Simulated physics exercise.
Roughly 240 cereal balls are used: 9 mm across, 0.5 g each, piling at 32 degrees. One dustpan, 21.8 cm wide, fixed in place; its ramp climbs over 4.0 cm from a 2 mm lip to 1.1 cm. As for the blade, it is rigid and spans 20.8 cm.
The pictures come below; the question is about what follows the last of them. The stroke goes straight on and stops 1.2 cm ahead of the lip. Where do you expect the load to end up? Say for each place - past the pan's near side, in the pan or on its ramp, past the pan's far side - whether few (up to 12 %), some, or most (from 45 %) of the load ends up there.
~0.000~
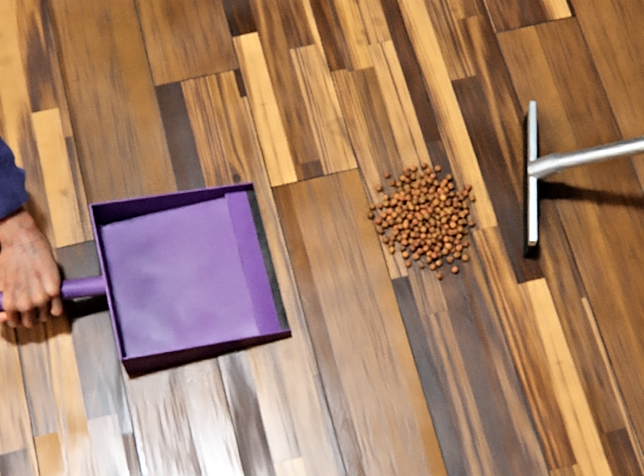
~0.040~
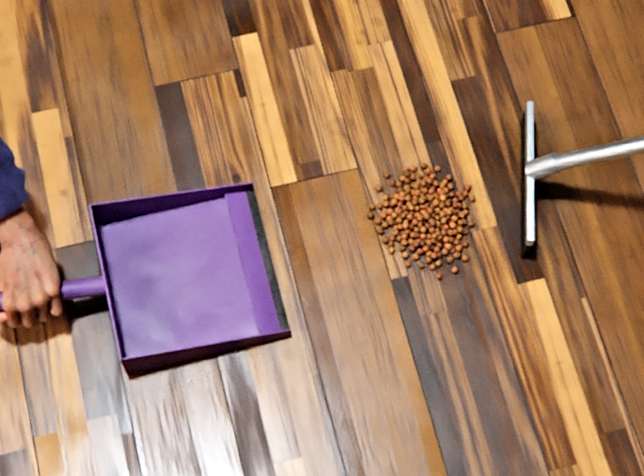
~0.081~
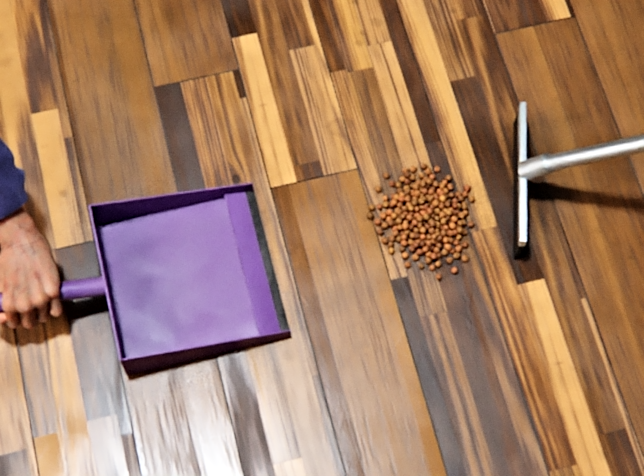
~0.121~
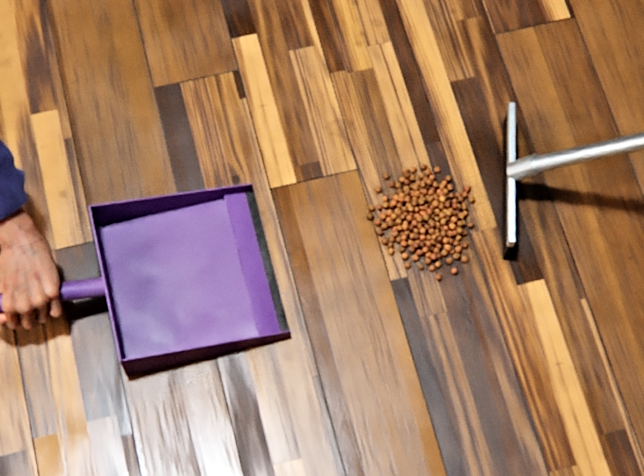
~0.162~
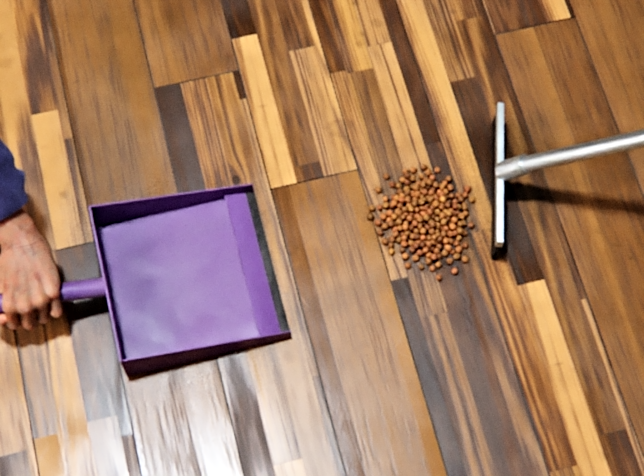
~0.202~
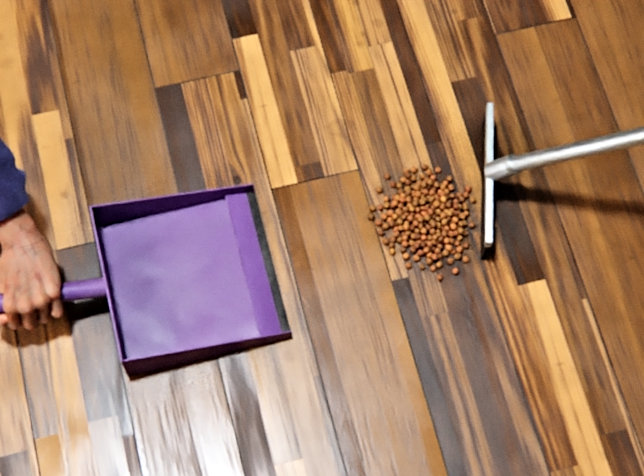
Past the pan's near side: Few, in the pan or on its ramp: Some, past the pan's far side: Some.
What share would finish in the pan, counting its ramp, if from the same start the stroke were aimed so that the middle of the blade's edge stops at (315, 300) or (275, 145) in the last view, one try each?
I'd expect about 0 percent, then about 10 percent.
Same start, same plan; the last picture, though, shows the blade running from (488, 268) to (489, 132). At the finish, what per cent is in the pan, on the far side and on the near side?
The pan gets 0, the far side 0 and the near side 5.
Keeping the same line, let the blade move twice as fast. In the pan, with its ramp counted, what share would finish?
Then about 30 per cent.
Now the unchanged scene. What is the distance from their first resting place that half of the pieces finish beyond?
Median shift: Approx. 24 cm.
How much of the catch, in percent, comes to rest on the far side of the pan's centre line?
Share: Approx. 100 %.
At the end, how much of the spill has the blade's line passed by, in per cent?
Roughly 20 percent of it.
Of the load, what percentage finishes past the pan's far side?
Some 20 per cent.
Then, at 0.54 s, middle of the blade 18 cm from the lip; 0 % over the lip, far side 5 %, near side 0 %.
After 0.77 s, middle of the blade 10 cm from the lip; 0 % over the lip, far side 15 %, near side 0 %.
After 1.11 s, middle of the blade 4 cm from the lip; 30 % over the lip, far side 20 %, near side 0 %.
At rest (1.4 s), near side 0 %, pan 30 %, far side 20 %, in front of the lip or behind the blade 45 %.
